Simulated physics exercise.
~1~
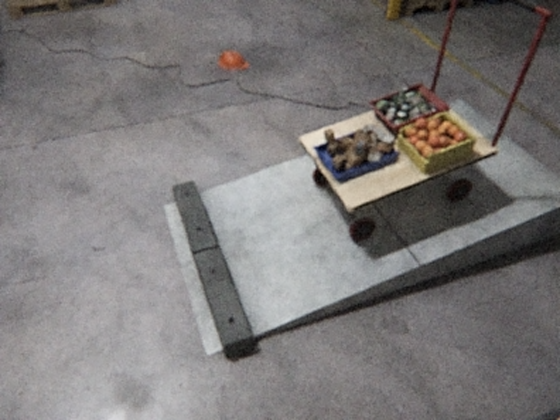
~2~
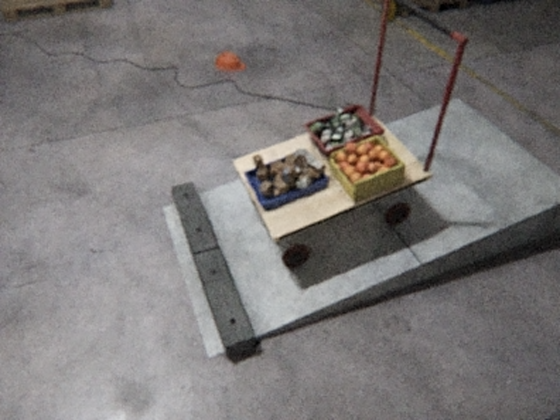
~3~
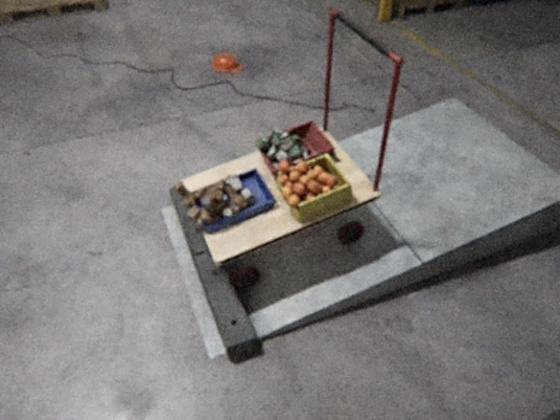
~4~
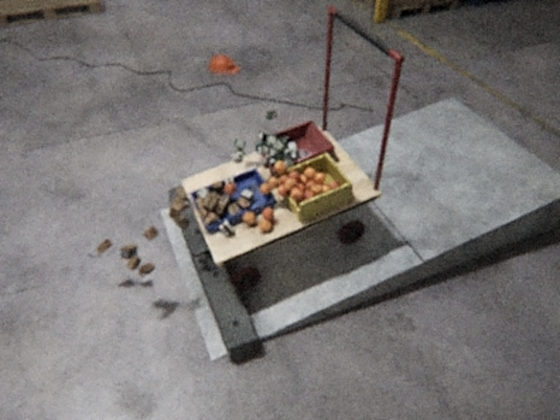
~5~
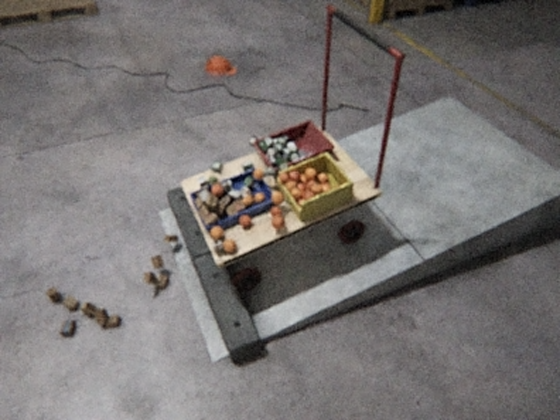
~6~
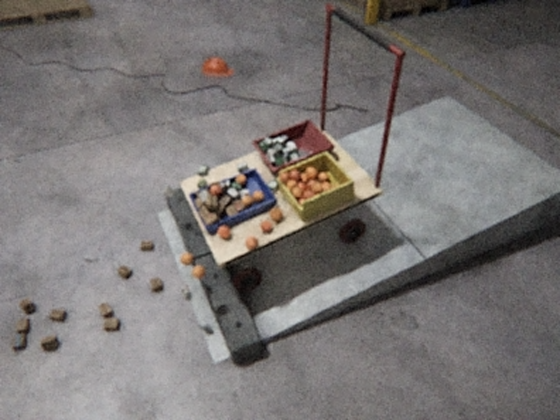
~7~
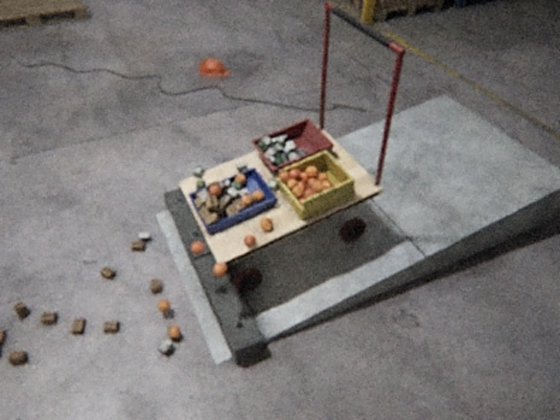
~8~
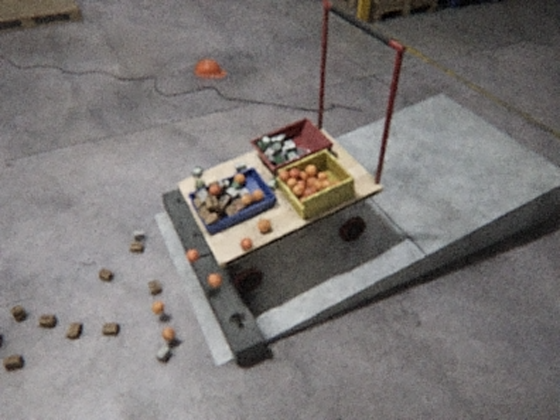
On a grey concrete floor, seen from above, a flat wooden trolley with a red handle stands on a pale ramp, with a dark beam across its foot. It carries a blue box of small brown parcels at the left, a yellow box of oranges at the right and a red box of small pale cartons behind. The trolley rolls down to the left and stops at the beam. Its loose load surges forward, parcels flying over the beam while oranges and cartons spill toward the blue box. Finally, parcels and a few oranges lie scattered on the floor, the boxes still in place.
